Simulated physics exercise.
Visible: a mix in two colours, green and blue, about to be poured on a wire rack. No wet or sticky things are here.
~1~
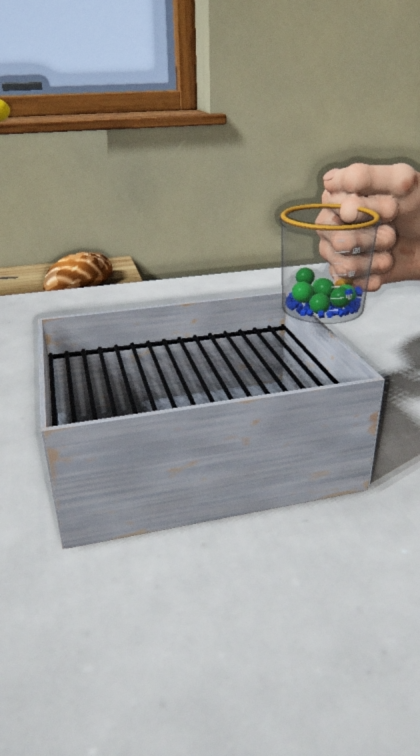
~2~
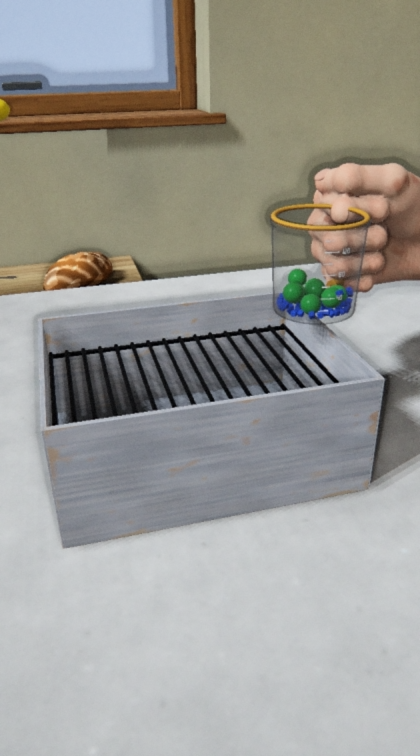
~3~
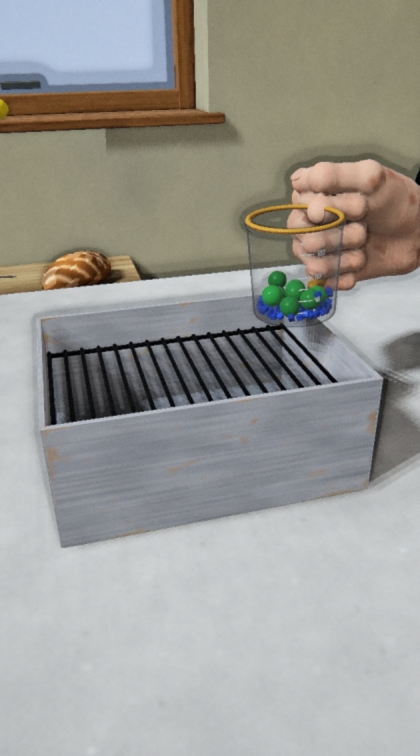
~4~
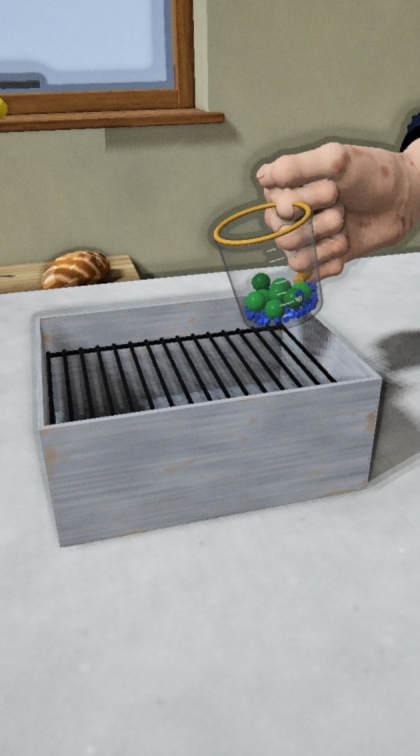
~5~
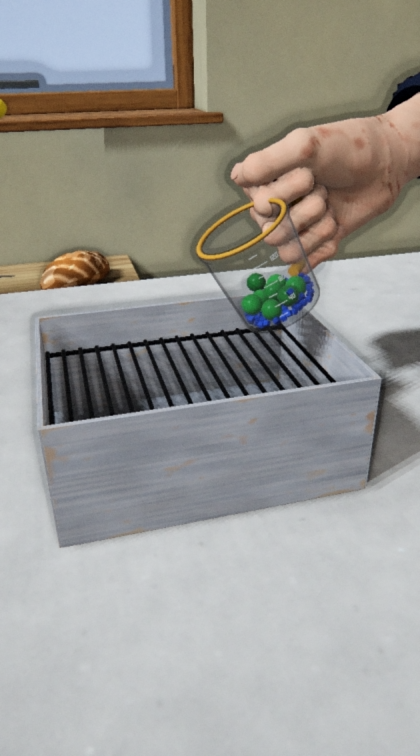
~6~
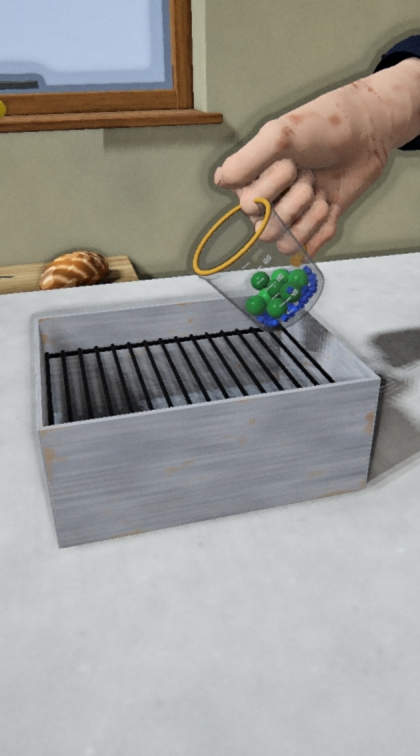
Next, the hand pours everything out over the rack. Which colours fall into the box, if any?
Finally, the green pieces can't get past, and the blue pieces make it past.
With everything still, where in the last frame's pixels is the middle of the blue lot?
It winds up somewhere around (208, 442).
Then, 0.40 s later than the last frame, green ones, every one in the cup; blue ones, every one in the cup.
Then, 0.83 s later than the last frame, green ones, every one in the cup; blue ones, every one in the cup.
Then, 1.33 s later than the last frame, green ones, every one on or over the wires; blue ones, roughly a quarter on or over the wires, the larger part under the rack.
When it is over, green ones, every one on the wires, not one under the rack; blue ones, every one under the rack.
